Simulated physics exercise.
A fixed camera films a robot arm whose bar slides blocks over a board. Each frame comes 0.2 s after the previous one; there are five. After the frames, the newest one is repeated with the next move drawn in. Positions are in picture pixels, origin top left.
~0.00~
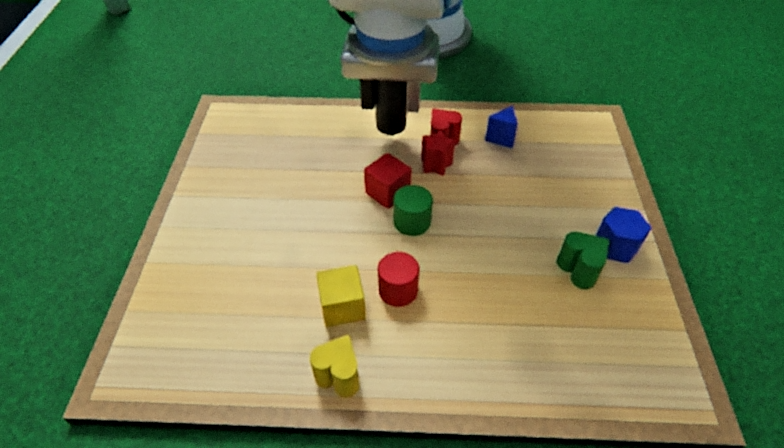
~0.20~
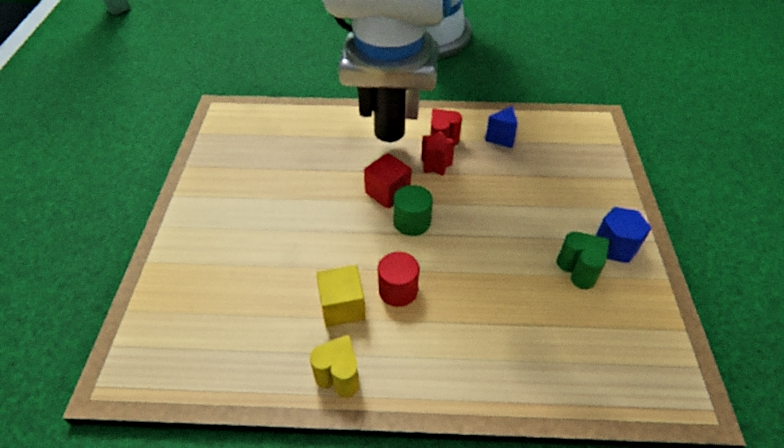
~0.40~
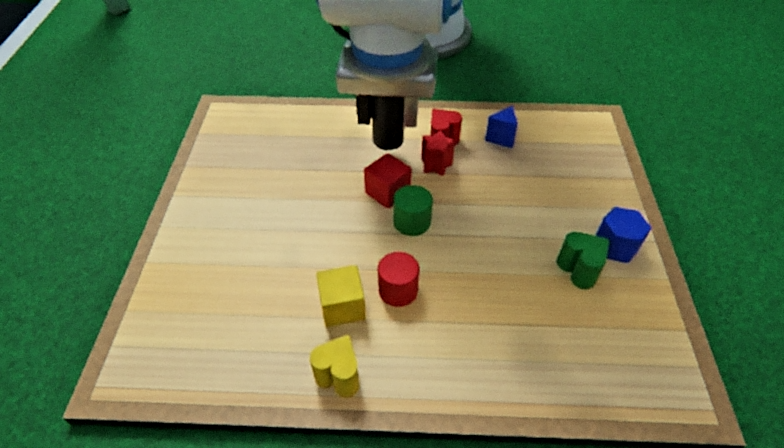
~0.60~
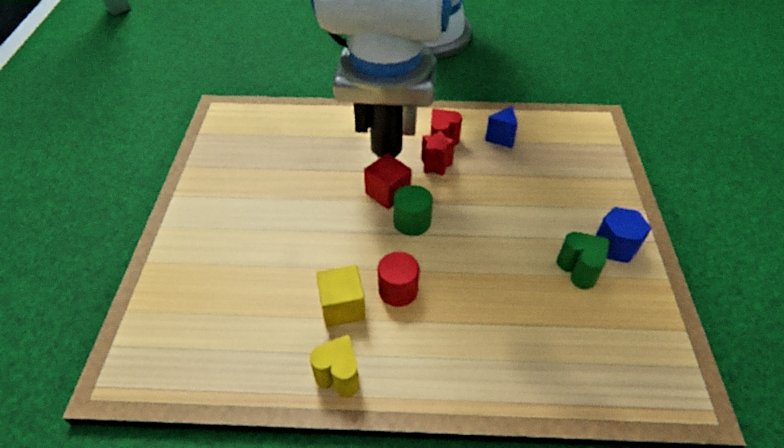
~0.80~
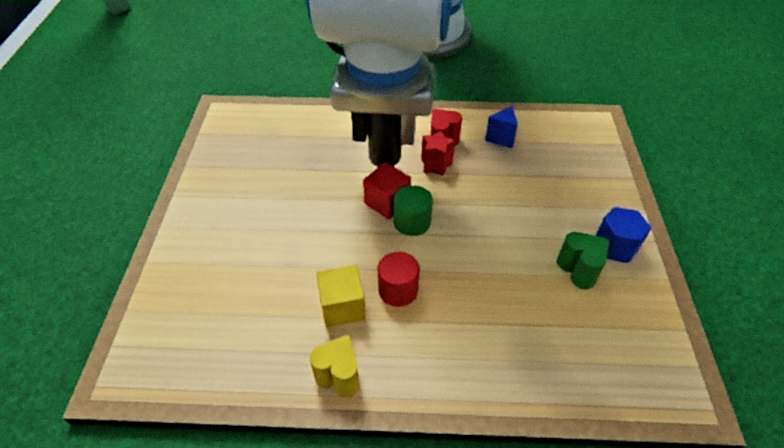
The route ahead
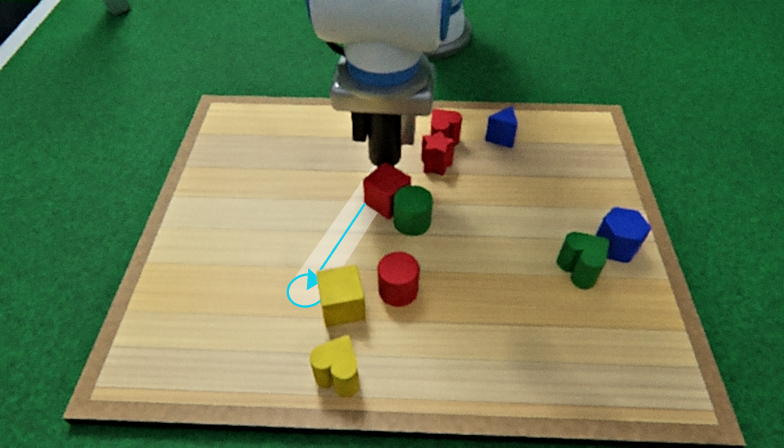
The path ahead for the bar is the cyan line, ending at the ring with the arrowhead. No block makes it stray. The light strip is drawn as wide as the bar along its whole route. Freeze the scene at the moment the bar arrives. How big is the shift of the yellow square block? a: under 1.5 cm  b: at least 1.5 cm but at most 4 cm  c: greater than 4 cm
Answer: A.
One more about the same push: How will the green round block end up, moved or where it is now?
Put simply, it goes somewhere else.
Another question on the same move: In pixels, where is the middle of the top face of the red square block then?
I'd expect the centre of its top face to be at (376, 224).
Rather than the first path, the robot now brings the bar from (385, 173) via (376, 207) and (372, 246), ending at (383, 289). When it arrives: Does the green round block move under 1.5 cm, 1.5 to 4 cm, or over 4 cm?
The displacement of the green round block is 1.5-4 cm.
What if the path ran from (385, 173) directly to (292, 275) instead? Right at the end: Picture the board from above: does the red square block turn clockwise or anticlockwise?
Looking down, my answer is that the red square block rotates anticlockwise.
Path on the board, in a line from (385, 173) to (307, 290).
On the path given first. One third of the way, bar at (361, 194); red square block at (375, 209), turned 65° anticlockwise; green round block at (417, 205).
Two thirds of the way, bar at (334, 233); red square block at (376, 224), turned 105° anticlockwise; green round block at (417, 205).
At the end, bar at (304, 276); yellow square block at (337, 289), turned 20° anticlockwise; red square block at (376, 224), turned 105° anticlockwise; green round block at (417, 205); red star in place.
